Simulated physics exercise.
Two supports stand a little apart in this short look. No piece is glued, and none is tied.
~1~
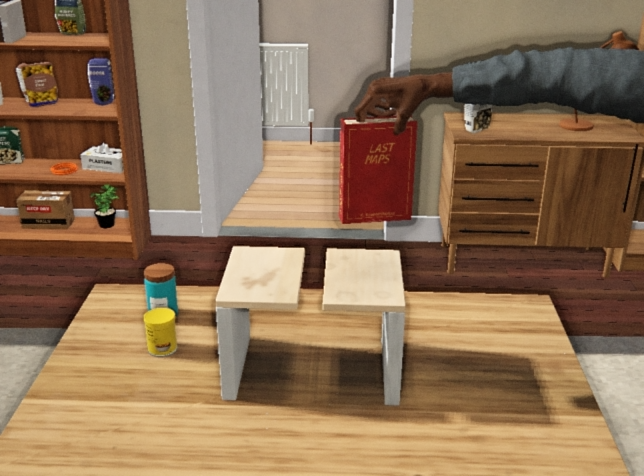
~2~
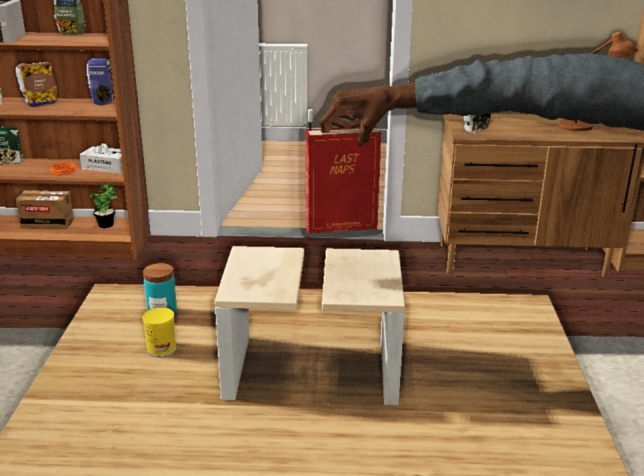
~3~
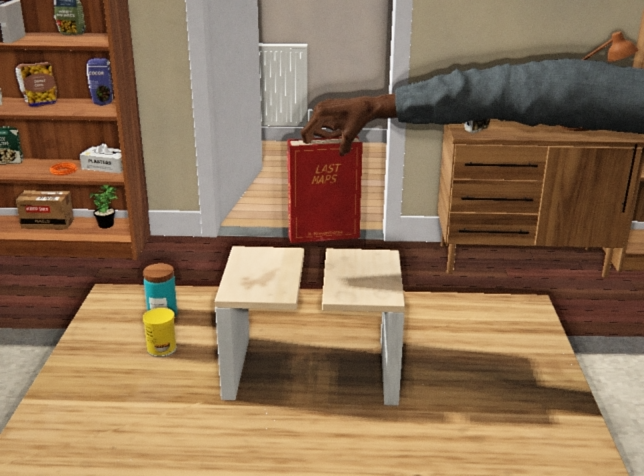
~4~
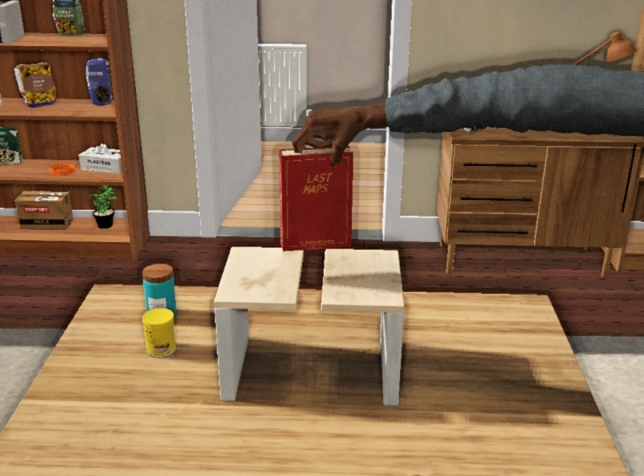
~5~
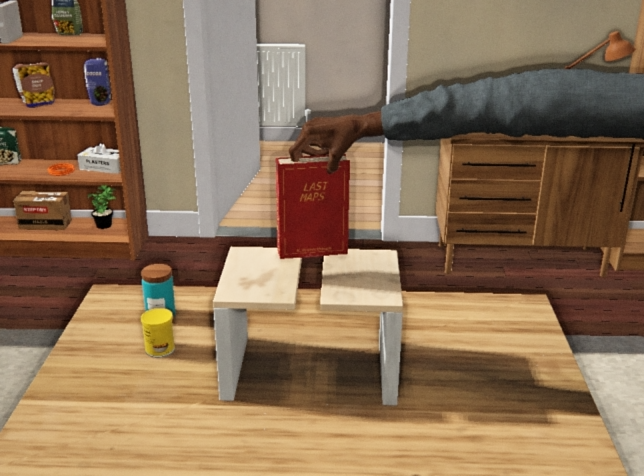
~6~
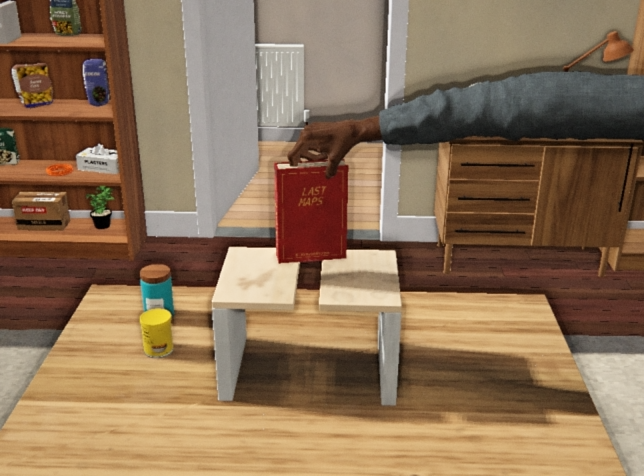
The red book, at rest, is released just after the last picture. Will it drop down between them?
It will likely be held up top.
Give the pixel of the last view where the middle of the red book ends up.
At about (311, 230).
Then, 0.20 s after the last picture, red book slid a little near (311, 231).
Then, 0.60 s after the last picture, red book resting near (310, 230).
At rest, moved from the start, red book; the other 2 in place. Seen from the same camera at the end, red book near (311, 230). The book lodges.
